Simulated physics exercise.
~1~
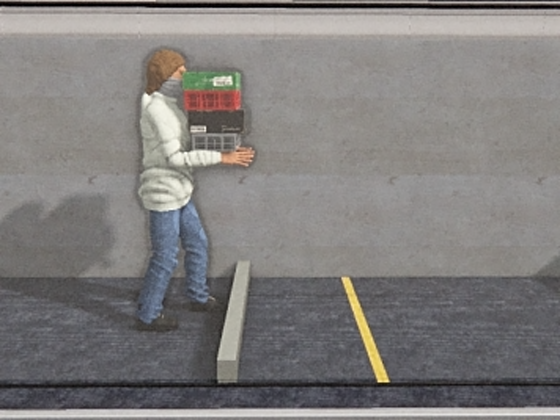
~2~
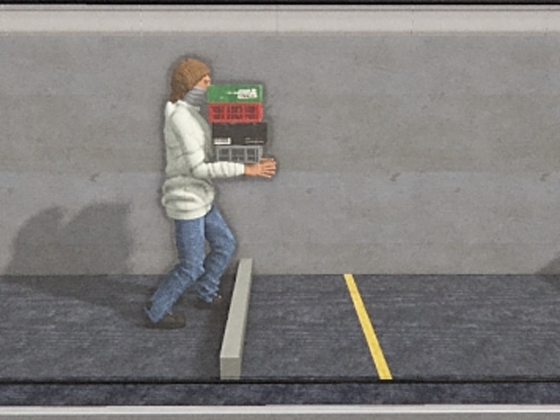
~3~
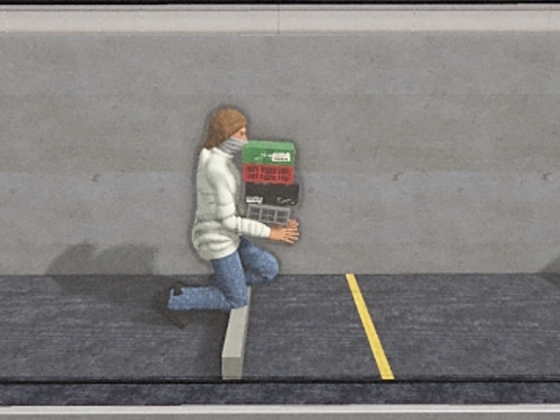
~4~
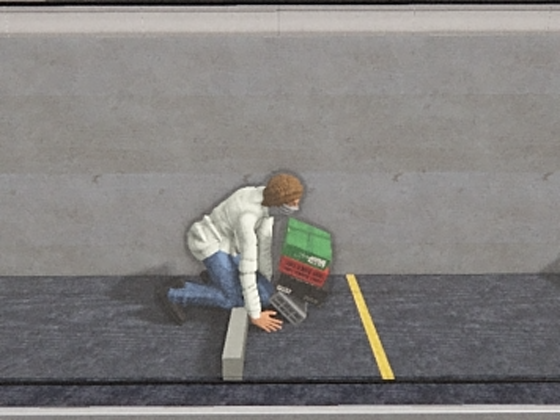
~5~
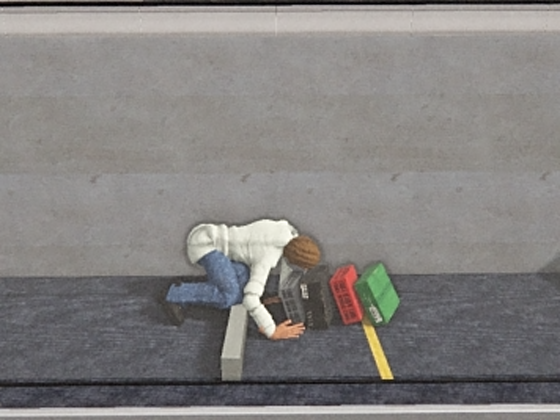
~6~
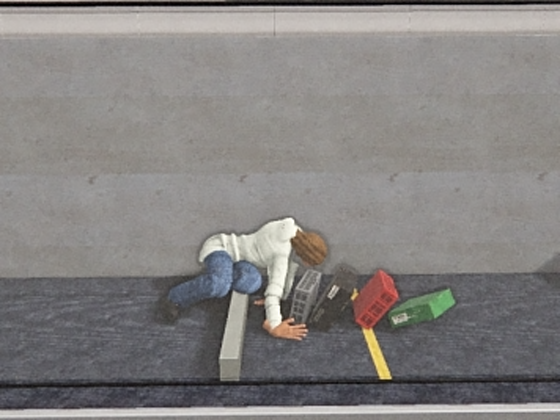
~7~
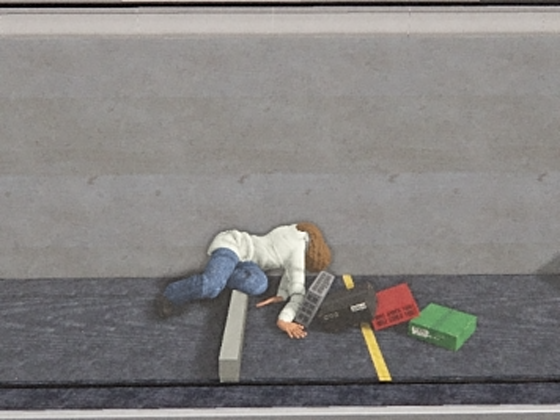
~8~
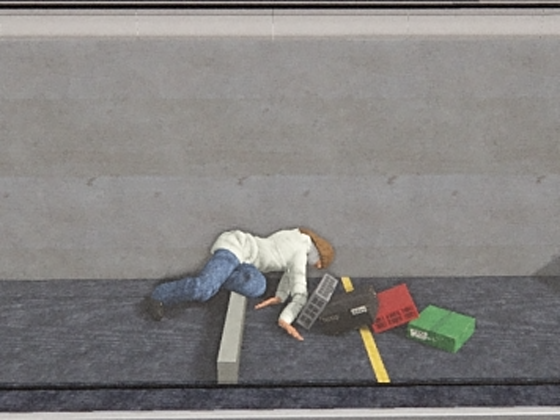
The clip shows a person carrying four stacked boxes and crates rightward, tripping at a low rail and falling forward over it as the stack tumbles; the person ends lying short of the yellow line with the grey and black ones, while the red and green ones rest beyond it.
